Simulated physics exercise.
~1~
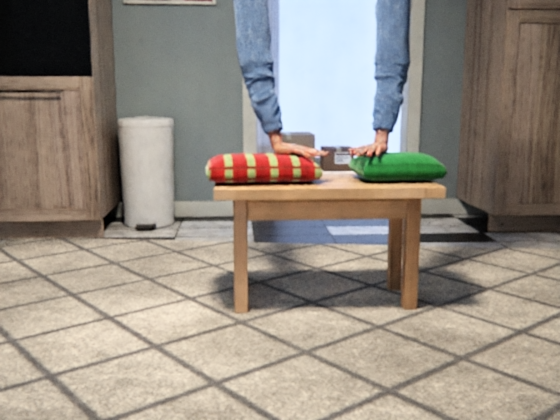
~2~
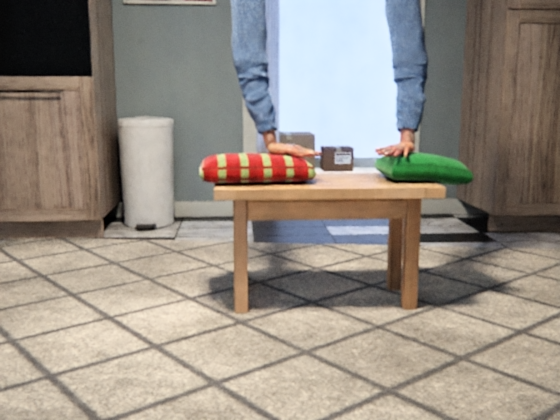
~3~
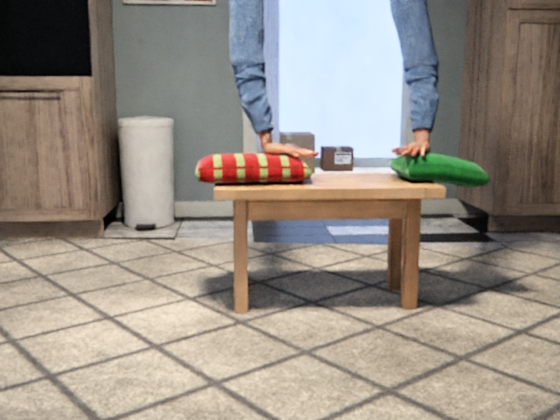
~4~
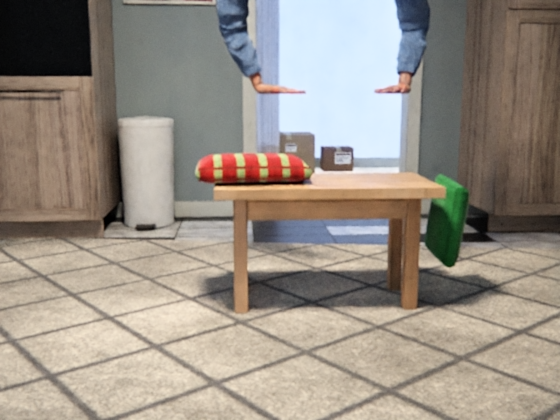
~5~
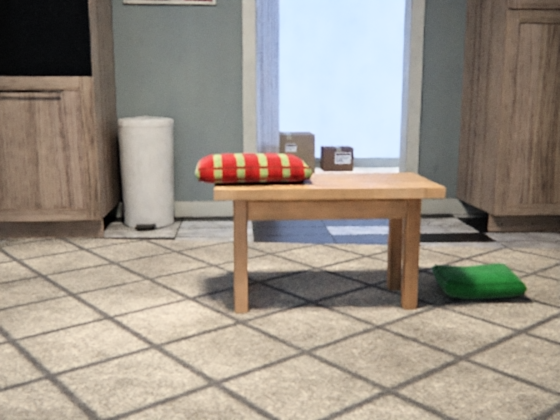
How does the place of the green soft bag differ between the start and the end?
At the start the green soft bag is on top of the low table under a hand. At the end it lies on the floor to the right of the table.
